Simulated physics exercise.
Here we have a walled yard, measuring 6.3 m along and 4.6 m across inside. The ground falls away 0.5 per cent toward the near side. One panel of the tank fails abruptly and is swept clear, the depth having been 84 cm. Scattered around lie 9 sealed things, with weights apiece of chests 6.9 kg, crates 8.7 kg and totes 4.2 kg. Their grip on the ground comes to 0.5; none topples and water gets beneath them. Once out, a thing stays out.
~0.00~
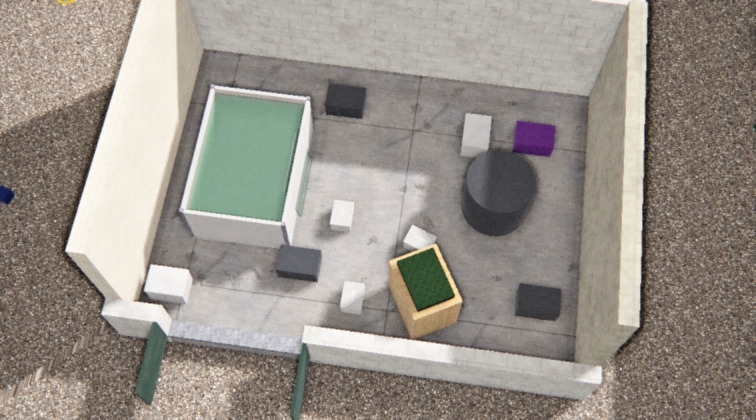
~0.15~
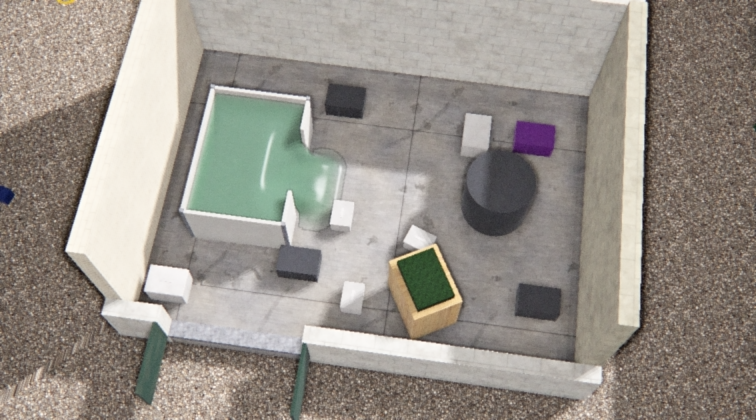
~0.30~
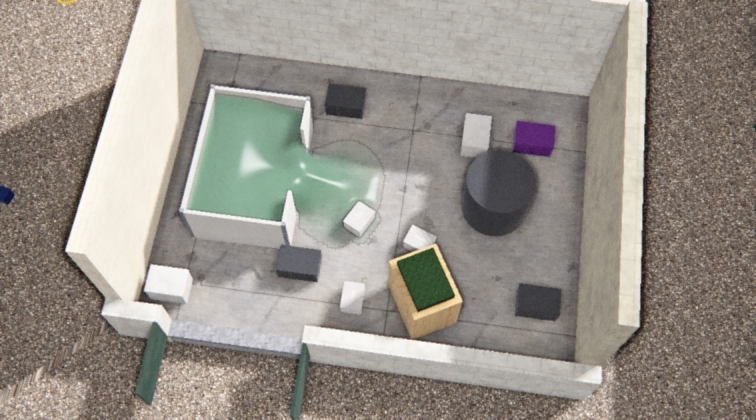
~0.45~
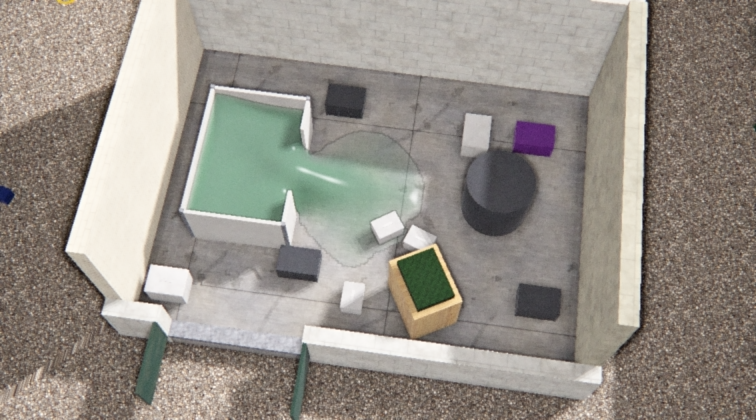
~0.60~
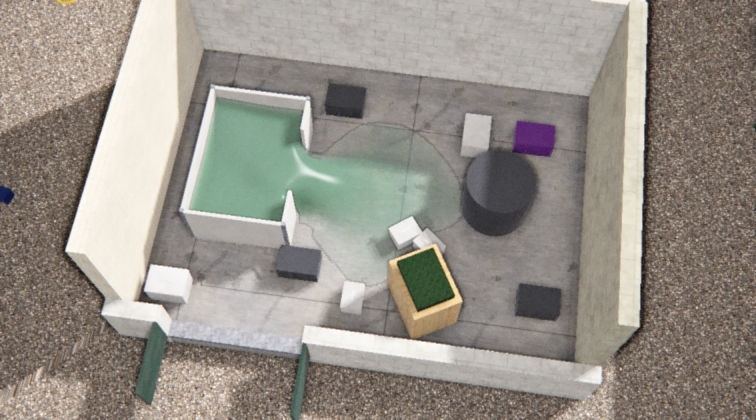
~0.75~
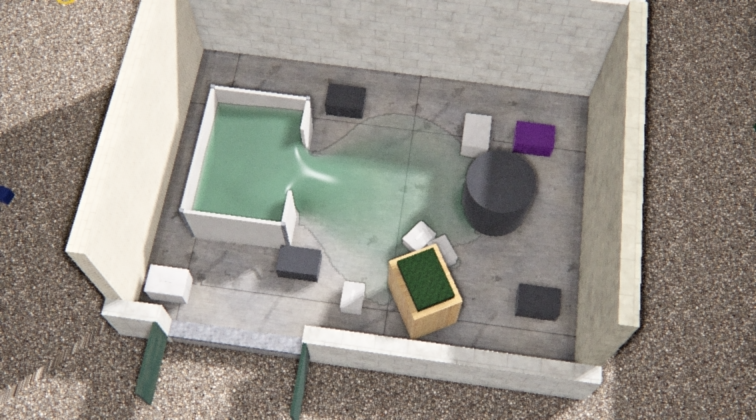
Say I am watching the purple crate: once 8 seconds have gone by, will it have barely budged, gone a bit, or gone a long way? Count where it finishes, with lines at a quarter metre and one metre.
The outcome will be a medium move.
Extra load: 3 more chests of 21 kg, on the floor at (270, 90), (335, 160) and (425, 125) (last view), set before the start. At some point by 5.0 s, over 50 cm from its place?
Listed order gives within the limit, above the limit, above the limit.
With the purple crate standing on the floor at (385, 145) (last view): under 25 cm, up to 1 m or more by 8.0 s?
From that spot, it is pushed far off.
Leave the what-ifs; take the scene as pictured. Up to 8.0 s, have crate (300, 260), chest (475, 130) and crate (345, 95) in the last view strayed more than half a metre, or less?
Within the limit, then beyond the limit, then within the limit.
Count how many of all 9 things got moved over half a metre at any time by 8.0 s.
I make it 6.
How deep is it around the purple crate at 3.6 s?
Around 19 cm.
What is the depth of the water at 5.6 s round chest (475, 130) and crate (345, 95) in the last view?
First roughly 11 cm, second roughly 3 cm.
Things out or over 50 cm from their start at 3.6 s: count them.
Answer: 6.
After 1.6 s the purple crate is near (572, 114), 0.7 m from its start, aground; 0 of 9 are out; 3 afloat.
After 3.6 s the purple crate is near (551, 172), 0.7 m from its start, afloat; 0 of 9 are out; 5 afloat.
After 5.6 s the purple crate is near (544, 173), 0.7 m from its start, afloat; 0 of 9 are out; 5 afloat.
After 8.0 s the purple crate is near (521, 152), 0.4 m from its start, afloat; 0 of 9 are out; 7 afloat.
